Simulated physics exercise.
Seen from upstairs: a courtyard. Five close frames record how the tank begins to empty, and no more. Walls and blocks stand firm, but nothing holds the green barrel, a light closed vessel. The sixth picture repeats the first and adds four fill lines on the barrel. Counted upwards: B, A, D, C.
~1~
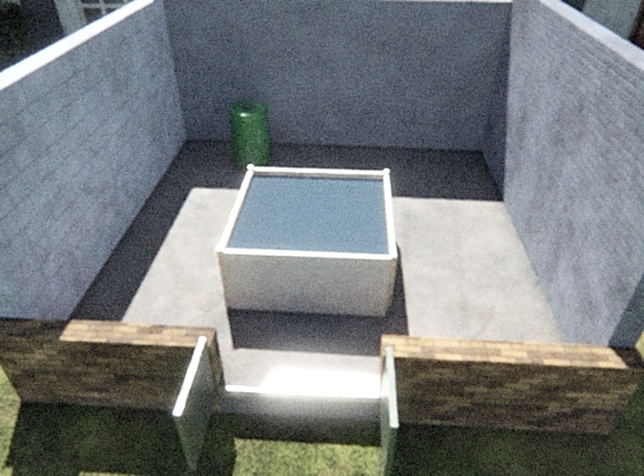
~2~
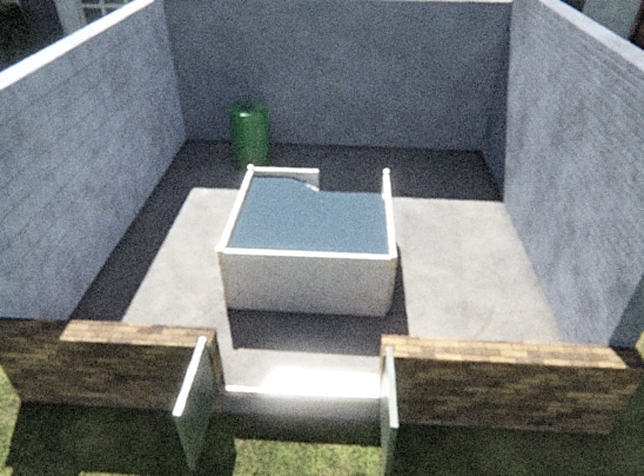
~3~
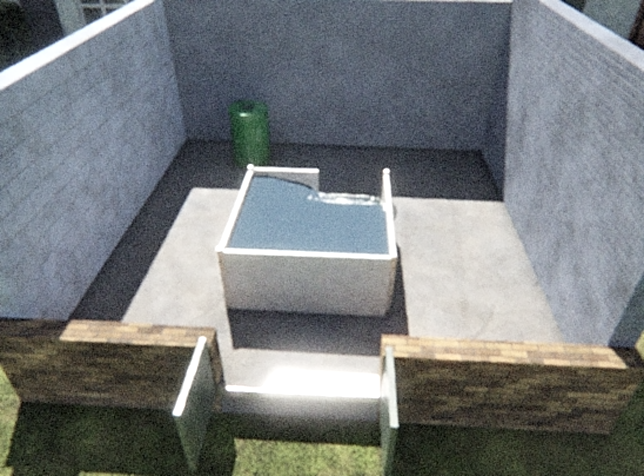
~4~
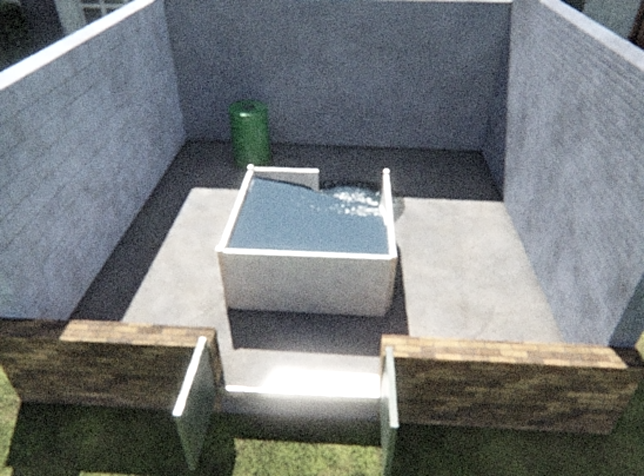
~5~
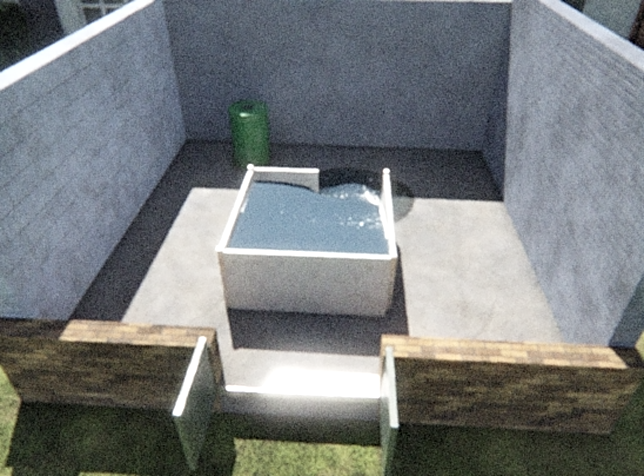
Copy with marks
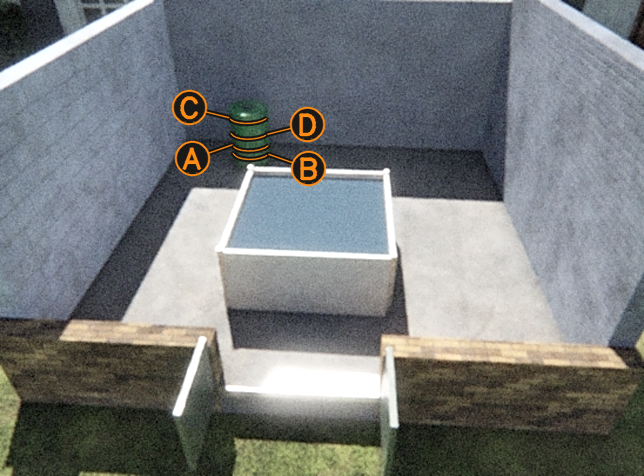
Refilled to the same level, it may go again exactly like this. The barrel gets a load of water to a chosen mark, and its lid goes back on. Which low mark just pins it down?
B will do.
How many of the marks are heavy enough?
All four.
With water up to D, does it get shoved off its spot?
No, not at all.
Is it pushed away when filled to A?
No, not at all.
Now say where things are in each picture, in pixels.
In the first frame, lid of the green barrel at (248, 107); tank full, its middle at (313, 213); open gate at (299, 335).
In the second frame, water covers 2 % of the ground, mostly out of sight from here.
In the third frame, water covers 4 % of the ground, mostly out of sight from here.
In the fourth frame, water covers 6 % of the ground, mostly out of sight from here.
In the fifth frame, lid of the green barrel at (248, 107); 9 % of the ground wet, in view closest to the barrel at (318, 174).
On the marked copy, A at (247, 151); B at (248, 159); C at (245, 123); D at (246, 139); from the bottom up B, A, D, C.
For line A, it does not move.
For line B, it does not move.
For line C, it does not move.
For line D, it does not move.
